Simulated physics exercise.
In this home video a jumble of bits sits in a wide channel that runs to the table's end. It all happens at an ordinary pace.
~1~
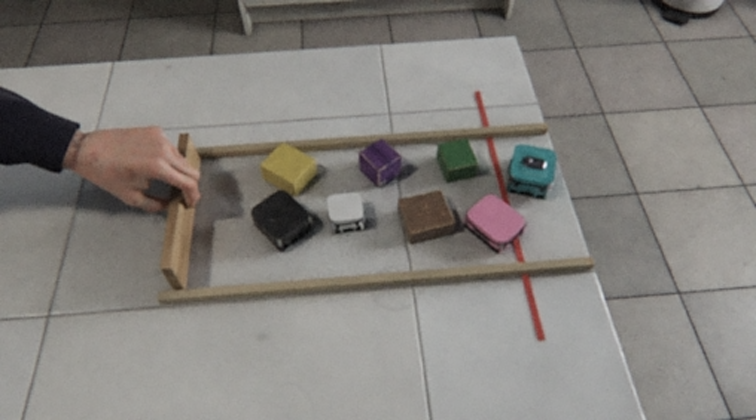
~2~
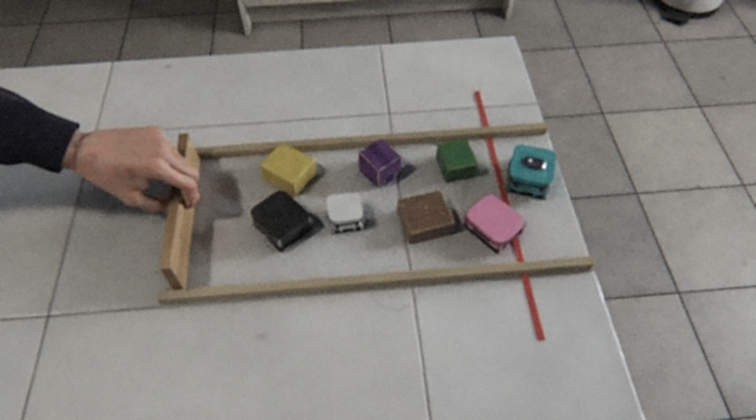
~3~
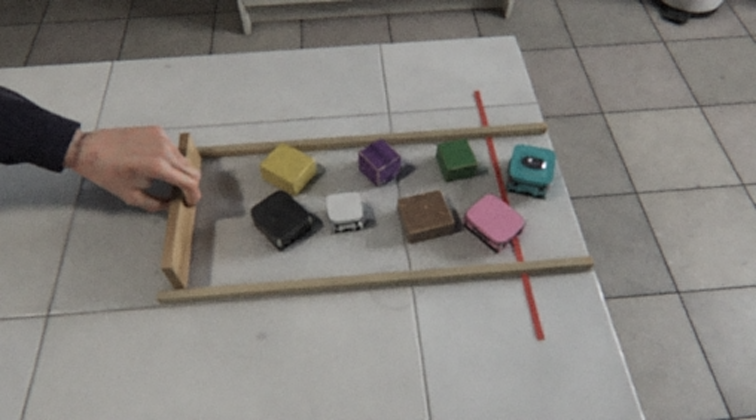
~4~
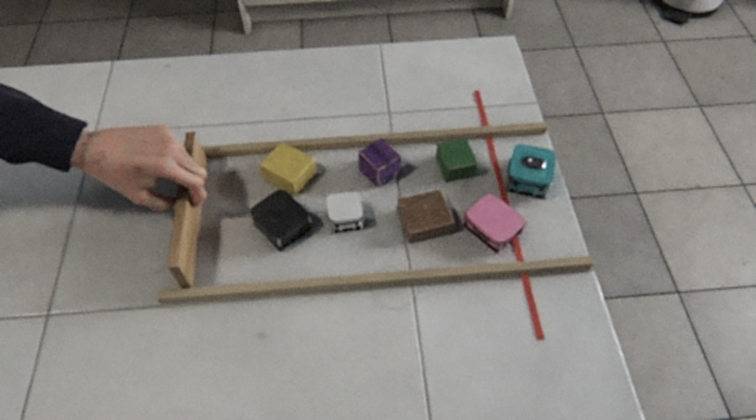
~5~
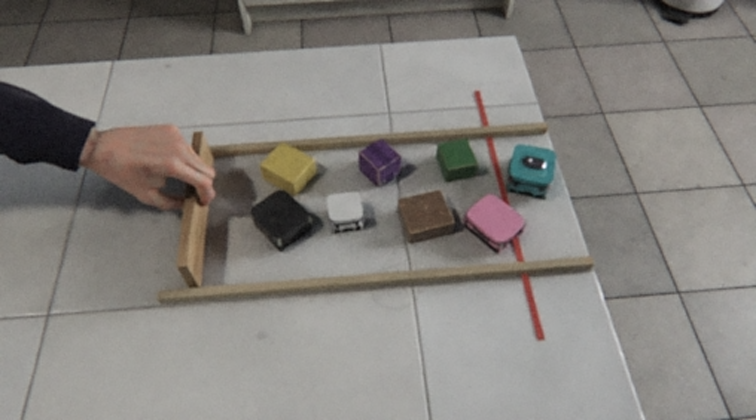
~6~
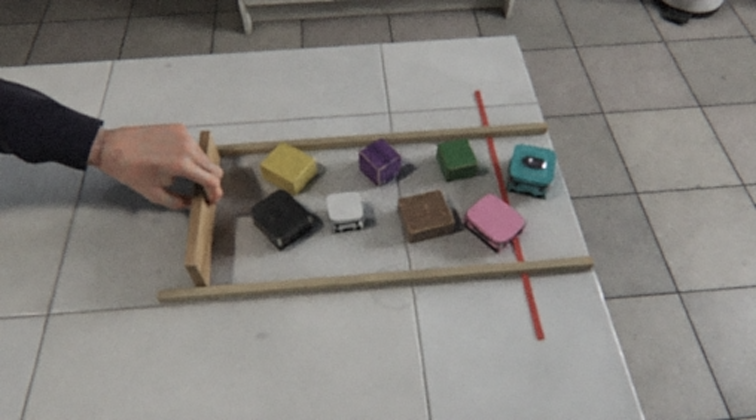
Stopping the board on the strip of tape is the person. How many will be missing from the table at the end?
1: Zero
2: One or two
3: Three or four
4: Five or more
Option 3: Three or four.
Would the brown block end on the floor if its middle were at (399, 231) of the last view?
Then it is kept.
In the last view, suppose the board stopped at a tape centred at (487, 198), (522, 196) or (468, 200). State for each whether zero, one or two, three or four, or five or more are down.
One after another: Three to four; five or over; either one or two.
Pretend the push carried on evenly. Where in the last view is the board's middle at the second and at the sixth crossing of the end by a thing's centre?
At (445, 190) for the second, at (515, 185) for the sixth.
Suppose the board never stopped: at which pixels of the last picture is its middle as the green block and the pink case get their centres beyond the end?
The middle would be close to (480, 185) and then close to (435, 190).
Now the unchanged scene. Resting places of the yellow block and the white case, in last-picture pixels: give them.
In the last picture the yellow block sits at (514, 143) while the white case sits at (566, 201).
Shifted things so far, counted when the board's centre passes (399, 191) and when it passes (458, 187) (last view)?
The first count is 7, and then it's 8.
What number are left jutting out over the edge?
The count is 2.
Early on, none off yet; turquoise case at rest near (531, 171); pink case at rest near (494, 223); green block at rest near (457, 160).
A while later, none off yet; turquoise case moving near (537, 171); pink case travelled about its own width near (564, 230); green block travelled about its own width near (497, 153).
Finally, the number that fall off is three or four; lost, brown block, green block, pink case and turquoise case.
